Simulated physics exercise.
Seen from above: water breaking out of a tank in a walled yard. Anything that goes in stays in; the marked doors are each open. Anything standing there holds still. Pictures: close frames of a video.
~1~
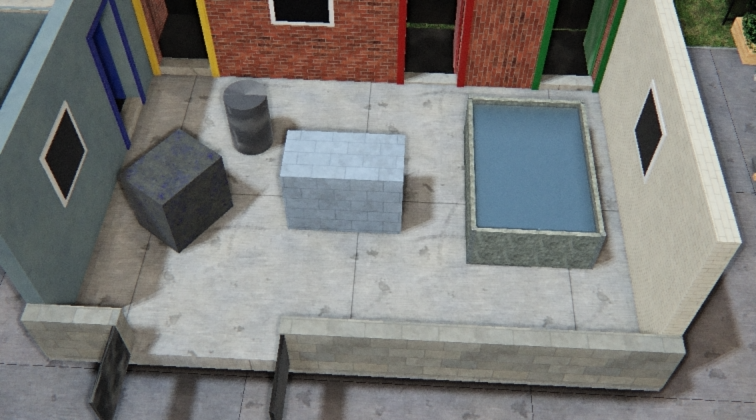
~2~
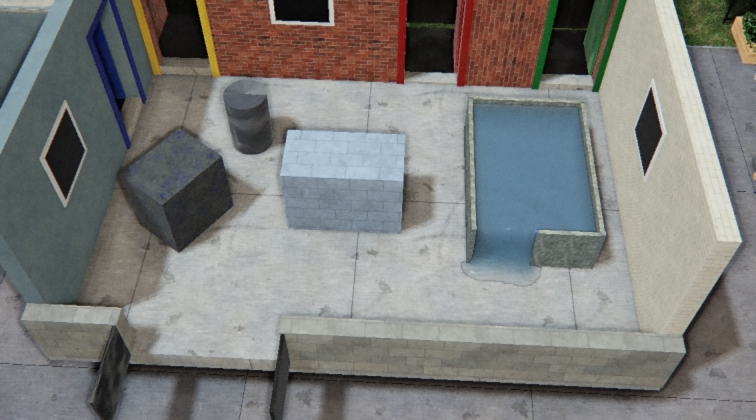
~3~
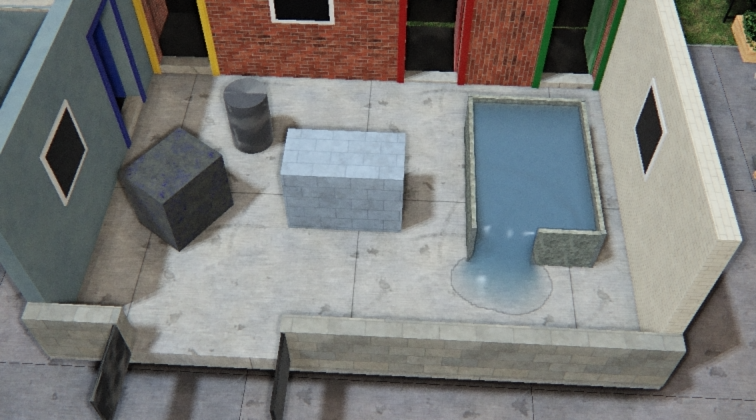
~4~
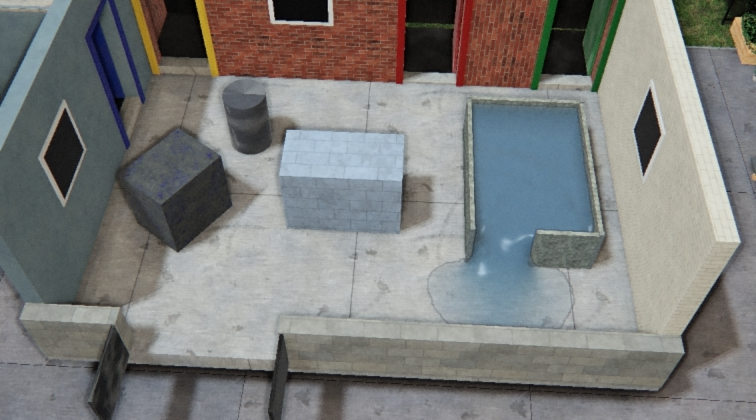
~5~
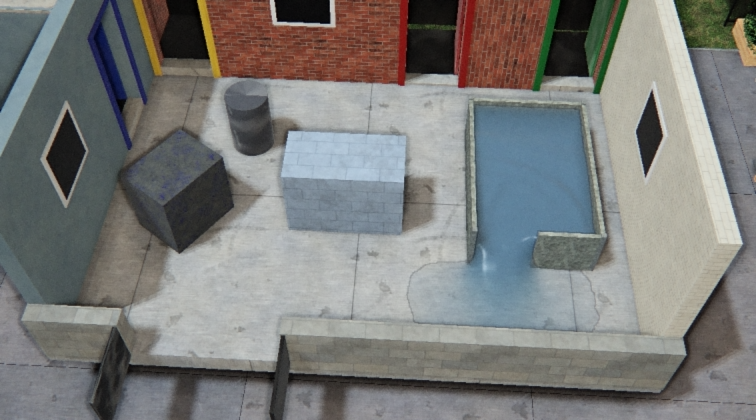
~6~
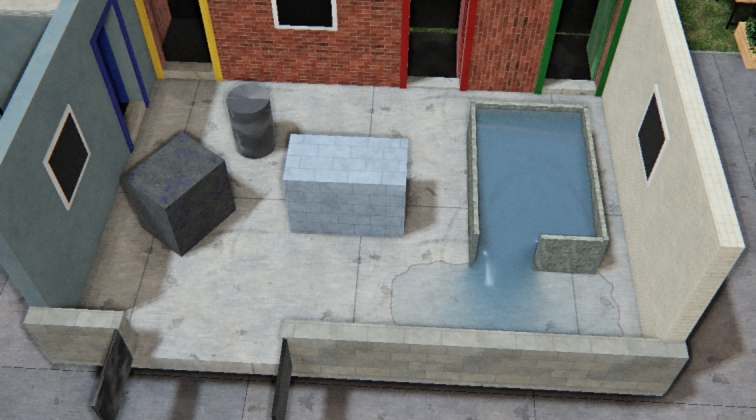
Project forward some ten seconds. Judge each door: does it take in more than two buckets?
My prediction: Green door: Over the cap, yellow door: Within the cap, red door: Within the cap, blue door: Within the cap.
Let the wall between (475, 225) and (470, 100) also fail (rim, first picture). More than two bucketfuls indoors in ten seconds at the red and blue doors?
Result - red: Beyond the limit; blue: Beyond the limit.
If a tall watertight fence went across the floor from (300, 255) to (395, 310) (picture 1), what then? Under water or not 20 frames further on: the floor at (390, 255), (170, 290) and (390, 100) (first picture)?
Taking the points in turn, they are inundated, inundated and high and dry.
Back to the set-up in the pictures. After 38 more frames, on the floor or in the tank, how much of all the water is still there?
94 per cent.
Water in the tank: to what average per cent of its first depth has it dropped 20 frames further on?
I'd put it near 48 per cent.
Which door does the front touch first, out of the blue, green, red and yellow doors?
That's the door marked green.
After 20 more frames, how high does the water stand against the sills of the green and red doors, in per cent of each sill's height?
I'd say around 130 and 0 in a hundred.
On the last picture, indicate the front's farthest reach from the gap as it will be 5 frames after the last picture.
The front should reach about (272, 347).
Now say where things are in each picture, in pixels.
In the first picture, still water in the tank at (531, 165).
In the second picture, the front is at (534, 274), out from the gap at (502, 252).
In the third picture, water pours out at (502, 252) and has run to (537, 303).
In the fourth picture, water pours out at (500, 254) and has run to a hidden place.
In the fifth picture, water pours out at (502, 255) and has run to a hidden place.
In the sixth picture, the front is at a hidden place, out from the gap at (504, 257).
A moment on, water covers 15 % of the floor; the green door not reached, the yellow door not reached, the red door not reached, the blue door not reached.
Next, water covers 30 % of the floor; the green door not reached, the yellow door not reached, the red door not reached, the blue door not reached.
Then, water covers 50 % of the floor; the green door under two buckets in, the yellow door not reached, the red door not reached, the blue door not reached.
Later, water covers 80 % of the floor; the green door far over two buckets in, the yellow door wet at the sill, nothing in, the red door wet at the sill, nothing in, the blue door wet at the sill, nothing in.
In the end, water covers 95 % of the floor; the green door far over two buckets in, the yellow door wet at the sill, nothing in, the red door wet at the sill, nothing in, the blue door wet at the sill, nothing in.
